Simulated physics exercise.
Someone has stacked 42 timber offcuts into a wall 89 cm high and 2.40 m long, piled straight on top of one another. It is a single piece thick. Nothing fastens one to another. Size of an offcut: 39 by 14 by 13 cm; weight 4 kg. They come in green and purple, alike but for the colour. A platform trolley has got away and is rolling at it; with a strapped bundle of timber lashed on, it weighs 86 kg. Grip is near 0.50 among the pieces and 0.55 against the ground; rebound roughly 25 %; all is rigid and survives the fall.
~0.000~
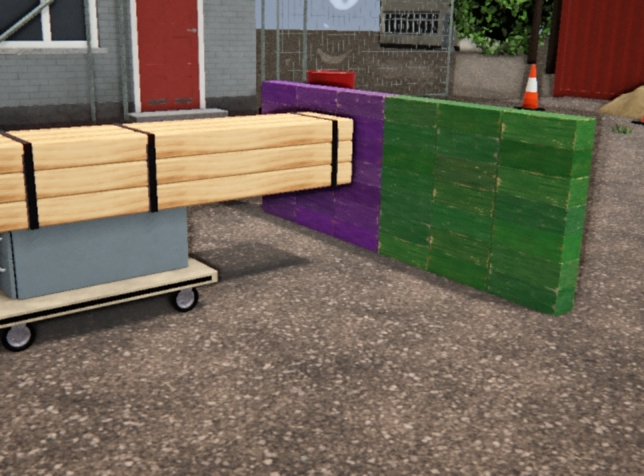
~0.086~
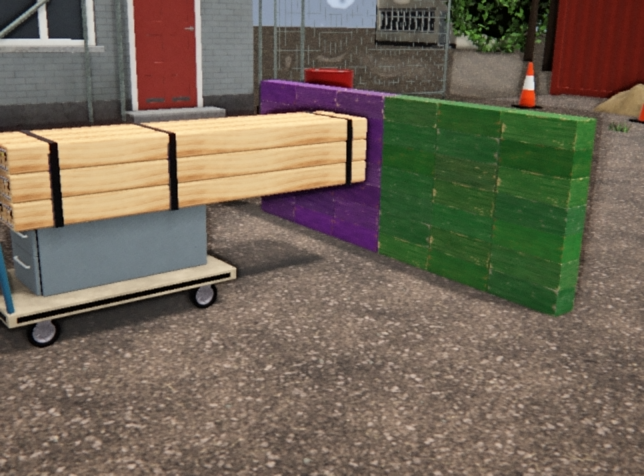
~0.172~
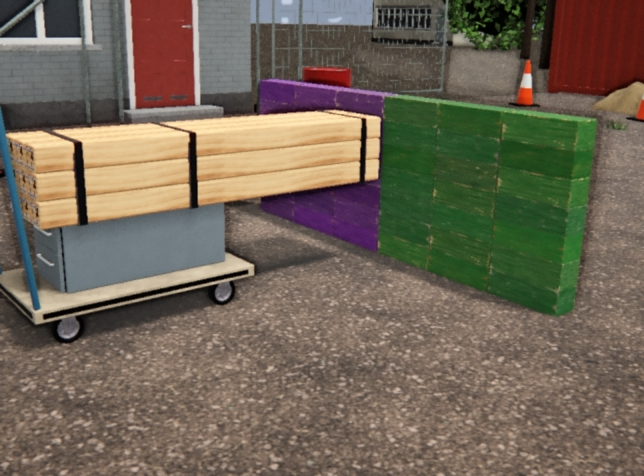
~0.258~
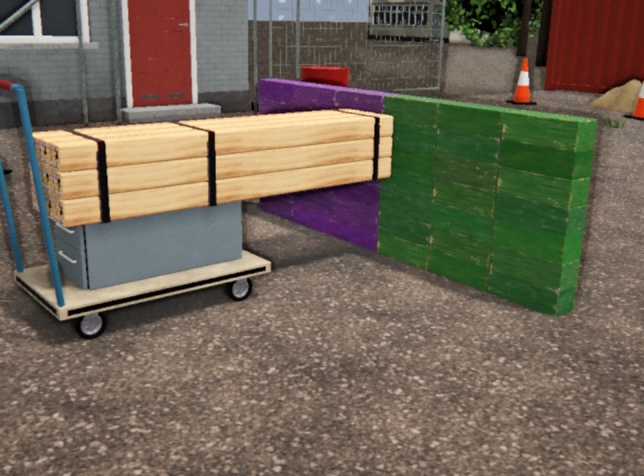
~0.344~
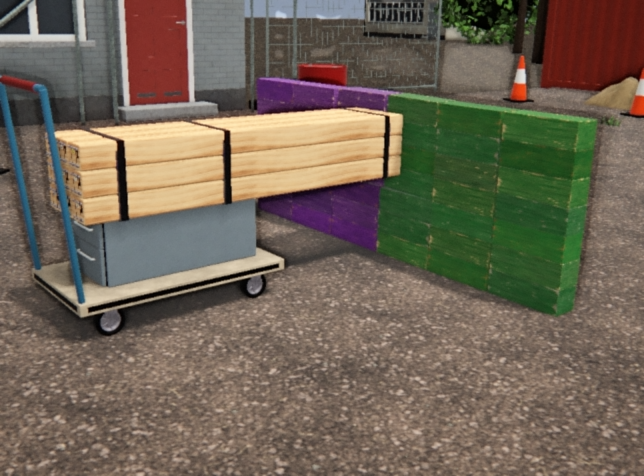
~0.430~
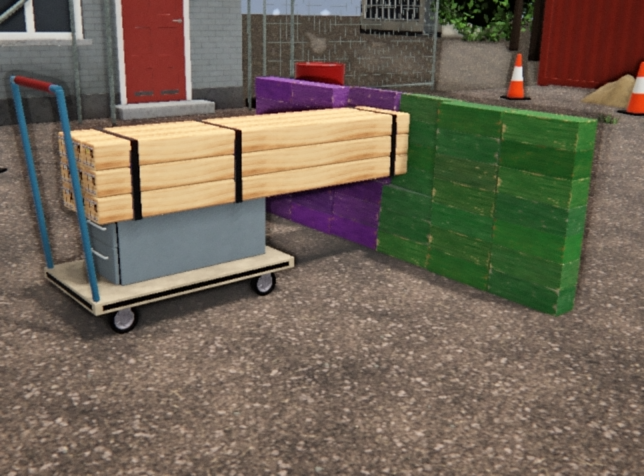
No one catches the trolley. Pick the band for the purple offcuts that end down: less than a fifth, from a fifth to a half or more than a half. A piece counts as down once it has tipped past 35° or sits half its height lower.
The part is from a fifth to a half.
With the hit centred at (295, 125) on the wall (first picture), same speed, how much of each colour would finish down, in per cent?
In that case purple 70, green 0 per cent.
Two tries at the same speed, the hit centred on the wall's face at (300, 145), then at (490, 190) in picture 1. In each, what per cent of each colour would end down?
Purple 70 then 0, green 0 then 70 per cent.
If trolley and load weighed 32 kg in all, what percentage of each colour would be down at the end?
In that case purple 30, green 30 per cent.
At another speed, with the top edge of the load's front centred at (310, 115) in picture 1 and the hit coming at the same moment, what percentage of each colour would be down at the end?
In that case purple 30, green 30 per cent.
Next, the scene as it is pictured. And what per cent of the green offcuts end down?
Ending so: Green 30 per cent.
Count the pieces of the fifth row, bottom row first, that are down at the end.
The count is 2.
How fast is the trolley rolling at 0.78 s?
Roughly 0.5 m/s.
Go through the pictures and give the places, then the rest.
In the first picture (each place is the centre of the face we see best; the camera moves round a little), load (344, 140) 34 cm short of the wall; top purple offcut (316, 99); top green offcut (467, 120); all as stacked.
Load (358, 138) 24 cm short of the wall; top purple offcut (315, 98), in the second picture.
Load (372, 137) 15 cm short of the wall; top purple offcut (315, 98), in the third picture.
Load (385, 136) 55 mm short of the wall; top purple offcut (314, 97), in the fourth picture.
Load (395, 134) 25 mm into the wall's line; top purple offcut (313, 97); 8 have shifted, in the fifth picture.
Load (402, 133) 8 cm into the wall's line; top purple offcut (312, 96); top green offcut (467, 120); steepest lean 6°, the offcut at (371, 100); 13 have shifted, in the sixth picture.
By 0.56 s, load 16 cm past the wall's line, still rolling; none of the 21 purple offcuts down (0 of 42 in all colours); top purple offcut unmoved.
By 0.78 s, load 27 cm past the wall's line, still rolling; 7 of the 21 purple offcuts down (14 of 42 in all colours); top purple offcut unmoved.
By 1.02 s, load 39 cm past the wall's line, still rolling; 7 of the 21 purple offcuts down (14 of 42 in all colours); top purple offcut unmoved.
When it is over (1.7 s), load 66 cm past the wall's line, still rolling; 7 of the 21 purple offcuts down (14 of 42 in all colours); top purple offcut unmoved; top green offcut unmoved. That is 33 per cent. In pixels of the last frame, middles, top purple offcut near (321, 95), top green offcut near (477, 119).
